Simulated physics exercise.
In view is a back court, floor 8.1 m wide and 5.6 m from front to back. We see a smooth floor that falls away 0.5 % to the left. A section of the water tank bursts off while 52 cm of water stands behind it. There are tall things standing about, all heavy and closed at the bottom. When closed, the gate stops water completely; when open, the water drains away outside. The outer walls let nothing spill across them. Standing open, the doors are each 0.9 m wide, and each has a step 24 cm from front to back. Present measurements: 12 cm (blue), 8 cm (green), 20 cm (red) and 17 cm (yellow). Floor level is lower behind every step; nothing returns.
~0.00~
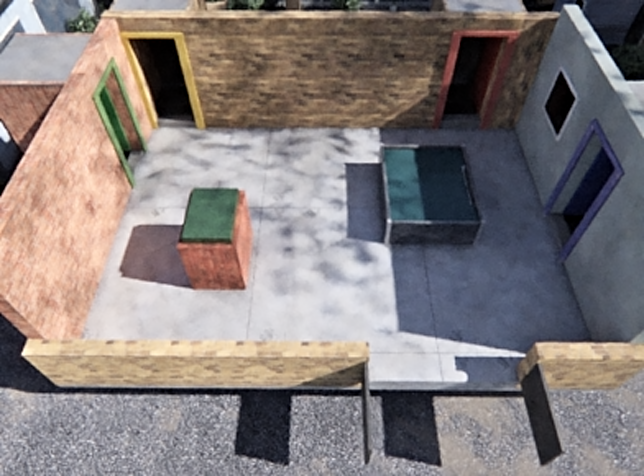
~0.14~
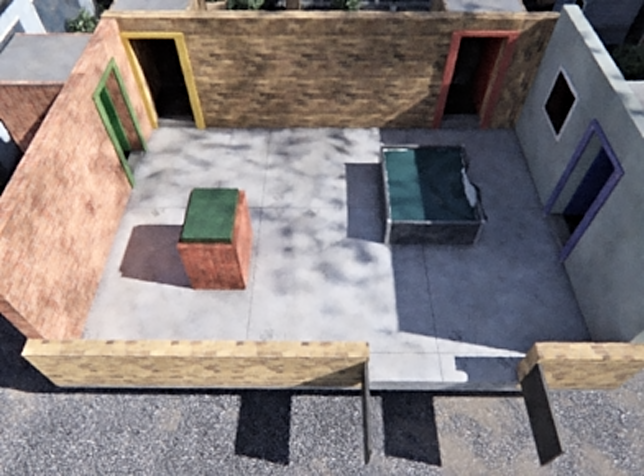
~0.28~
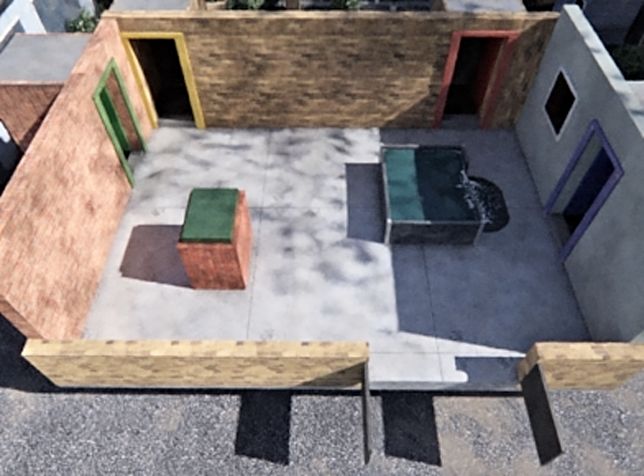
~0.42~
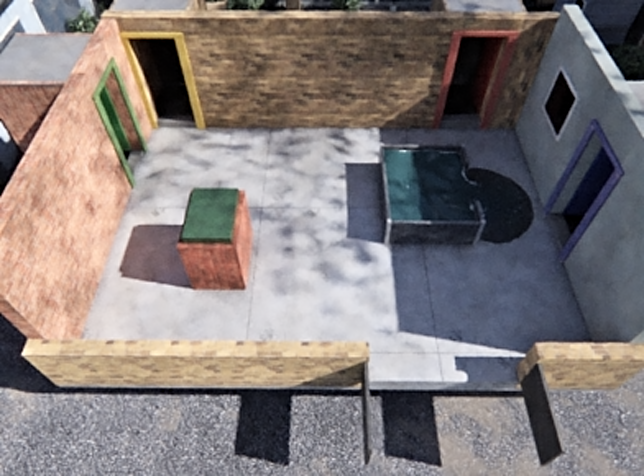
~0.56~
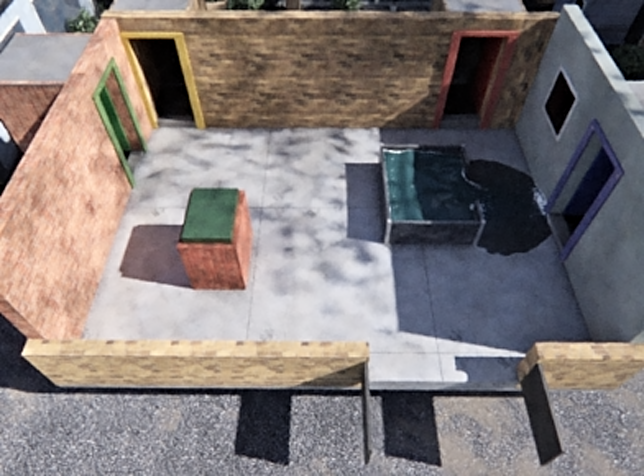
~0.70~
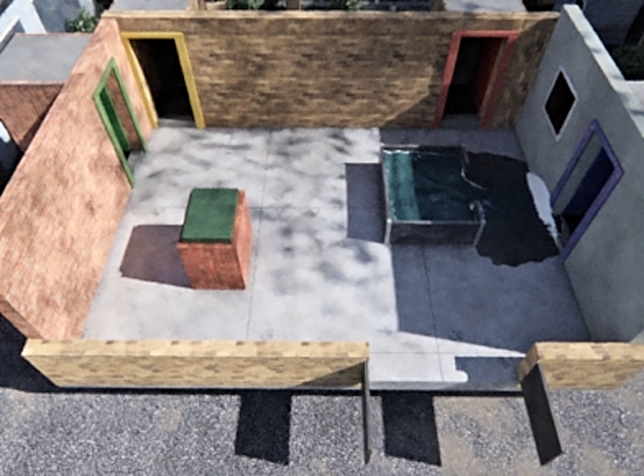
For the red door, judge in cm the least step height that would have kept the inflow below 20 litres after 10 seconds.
A step of about 8.5 cm.
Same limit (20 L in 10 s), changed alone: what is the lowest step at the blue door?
Roughly 19 cm at the blue door.
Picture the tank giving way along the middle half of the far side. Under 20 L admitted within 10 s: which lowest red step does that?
In that case you'd want it roughly 12.5 cm high.
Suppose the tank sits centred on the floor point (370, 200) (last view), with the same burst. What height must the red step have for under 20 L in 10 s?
Near 7.5 cm.
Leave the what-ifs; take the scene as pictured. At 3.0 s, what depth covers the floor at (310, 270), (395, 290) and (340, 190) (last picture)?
Ordered as asked: 0, 0, 0 cm.
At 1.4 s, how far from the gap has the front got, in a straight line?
Near 2.6 m, more or less.
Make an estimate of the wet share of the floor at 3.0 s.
Approximately 25 %.
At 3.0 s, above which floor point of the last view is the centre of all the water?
I'd say around (463, 204).
After 1.4 s water covers 10 % of the floor, deepest (32 cm) near (535, 207); it has not reached the red door.
After 3.0 s water covers 25 % of the floor, deepest (22 cm) near (507, 128); 13 cm at the red door, 0 litres in over its 20 cm step.
After 10.0 s water covers 85 % of the floor, deepest (7 cm) near (150, 139); 5 cm at the red door, 0 litres in over its 20 cm step.
At the red door as built, the water arrived by 1.9 s and peaked near 13 cm at 2.6 s.
With a step of 7 cm, 34 litres would have come in within the 10 s; with 9.5 cm, 14 litres. So under 20 litres takes about 8.5 cm.
